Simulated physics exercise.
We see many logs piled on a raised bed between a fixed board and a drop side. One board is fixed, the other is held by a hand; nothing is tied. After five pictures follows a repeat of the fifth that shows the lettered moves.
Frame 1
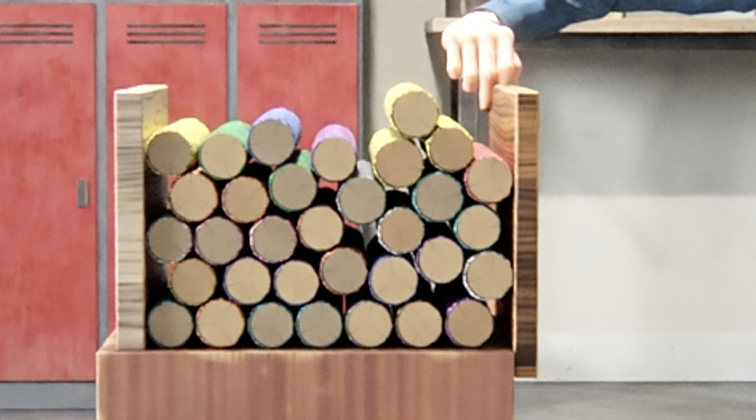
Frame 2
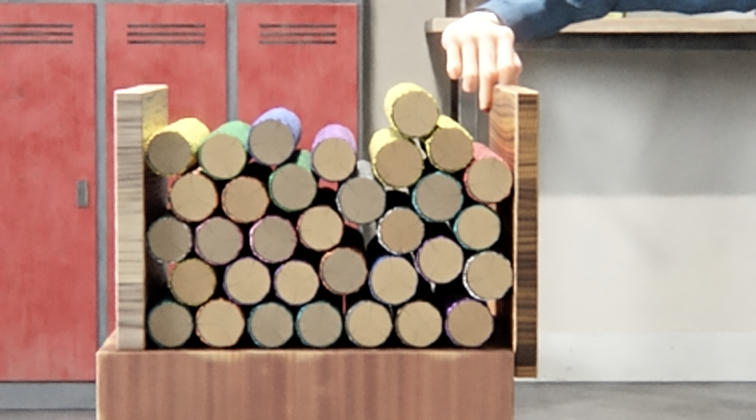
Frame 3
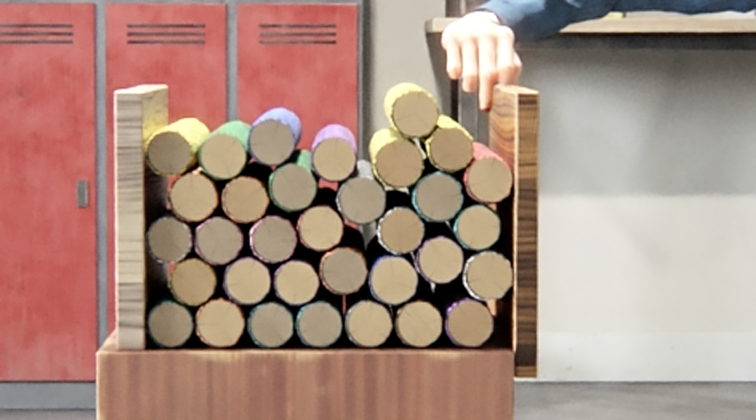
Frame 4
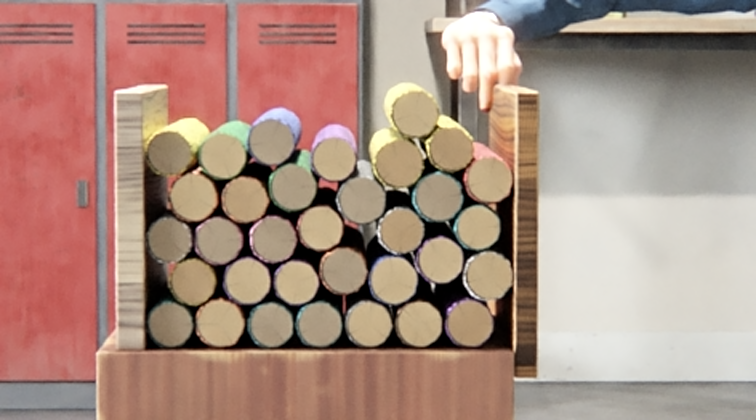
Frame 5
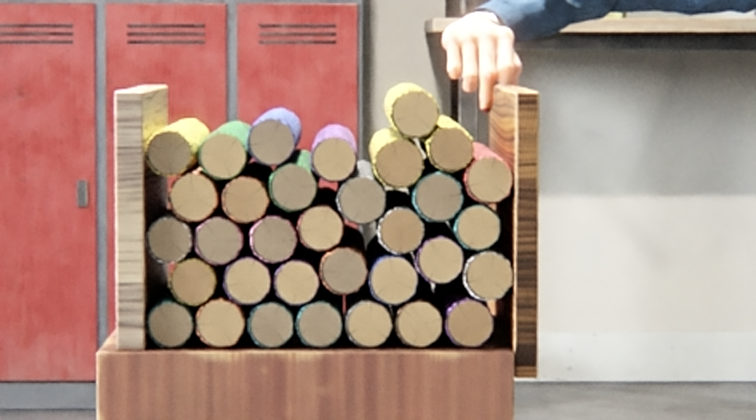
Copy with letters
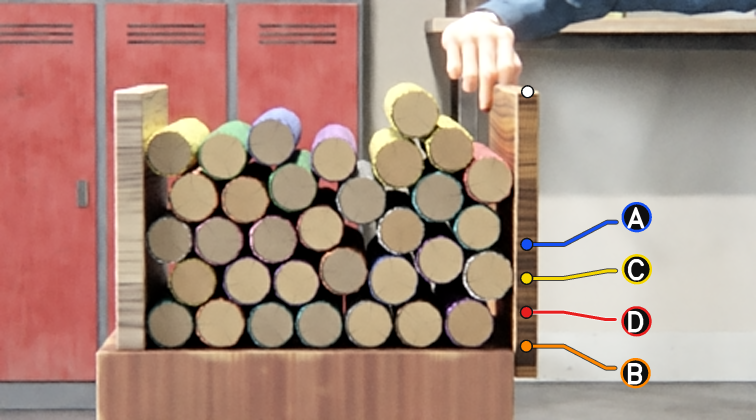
The footage shows a stack of round logs with coloured edges between two upright wooden side boards, red lockers behind them, while a hand rests at the top of the right board; nothing visibly moves.
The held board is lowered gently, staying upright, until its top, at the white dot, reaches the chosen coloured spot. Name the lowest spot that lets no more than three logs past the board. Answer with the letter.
The answer is mark A.
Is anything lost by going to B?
At B: Yes.
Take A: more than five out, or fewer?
Fewer than five.
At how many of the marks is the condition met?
One of the four.
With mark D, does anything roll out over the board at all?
At D: Yes.
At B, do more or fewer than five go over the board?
More than five.
On the marked copy, A at (527, 245); B at (526, 347); C at (526, 278); D at (526, 312); the white dot at (527, 92).
With A. Early on, top of the board (515, 165).
Further on, top of the board (515, 243).
At the end, top of the board (515, 244), three out over the board.
As for the rest, B more than three out over the board; C more than three out over the board; D more than three out over the board.
